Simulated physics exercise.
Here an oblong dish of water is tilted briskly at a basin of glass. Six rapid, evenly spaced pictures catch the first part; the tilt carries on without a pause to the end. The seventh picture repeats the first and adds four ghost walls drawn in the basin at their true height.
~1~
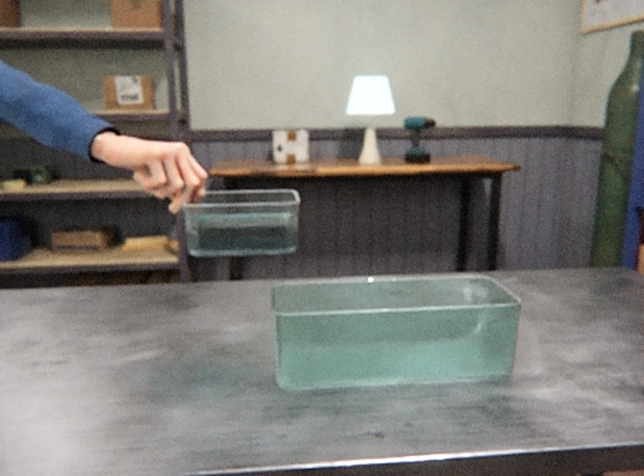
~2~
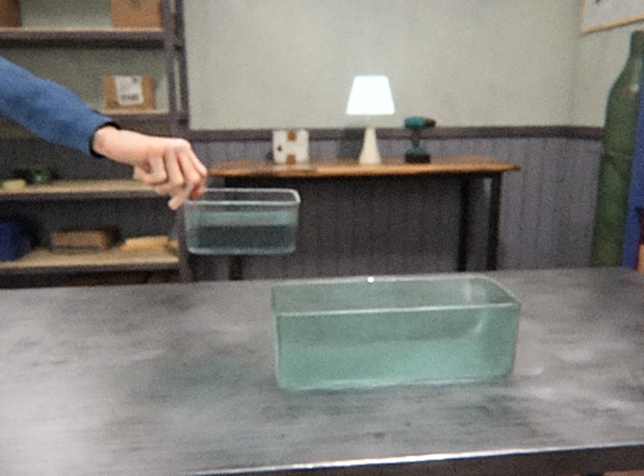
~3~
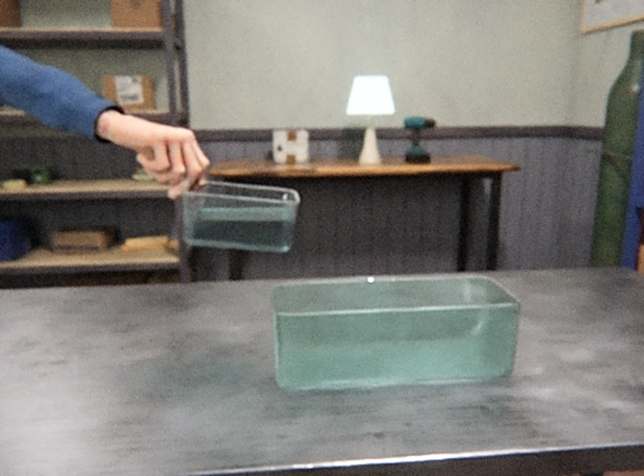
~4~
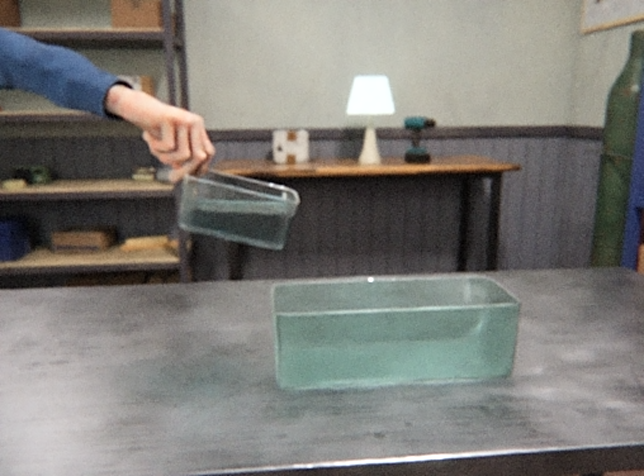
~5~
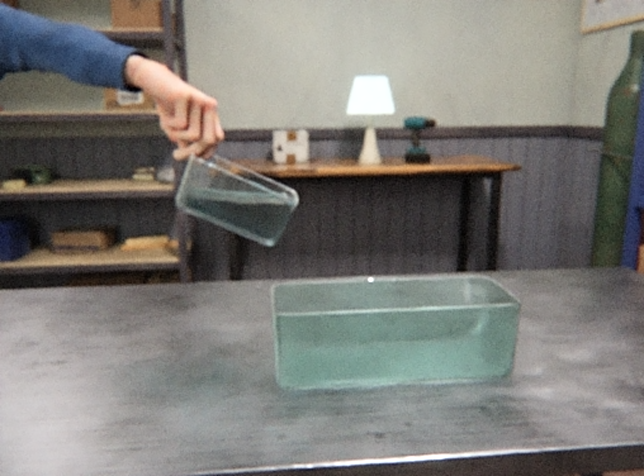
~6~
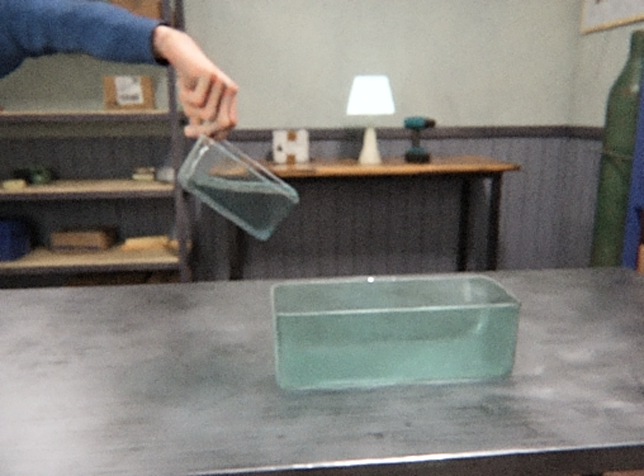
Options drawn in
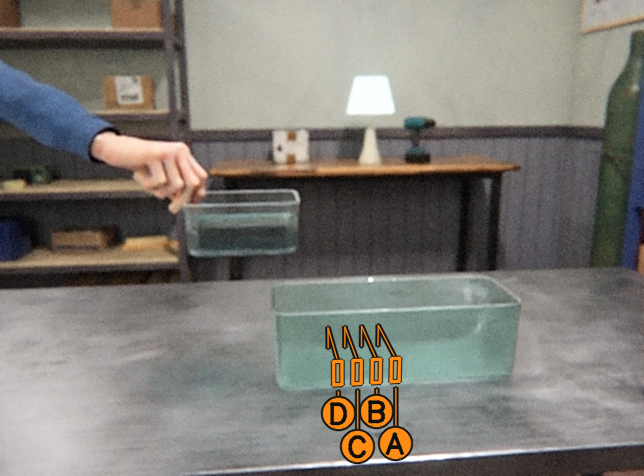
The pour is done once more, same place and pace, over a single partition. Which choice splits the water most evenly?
The answer is slot B.
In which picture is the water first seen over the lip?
Picture 6.
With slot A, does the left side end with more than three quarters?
Yes, it does.
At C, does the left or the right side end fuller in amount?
More ends on the right.
In orange, A at (395, 387); B at (376, 389); C at (357, 390); D at (338, 391).
With A, about 85 % ends left of the wall and 11 % right of it; 4 % is lost outside.
With B, about 48 % ends left of the wall and 49 % right of it; 3 % is lost outside.
With C, about 14 % ends left of the wall and 83 % right of it; 3 % is lost outside.
With D, about 9 % ends left of the wall and 89 % right of it.
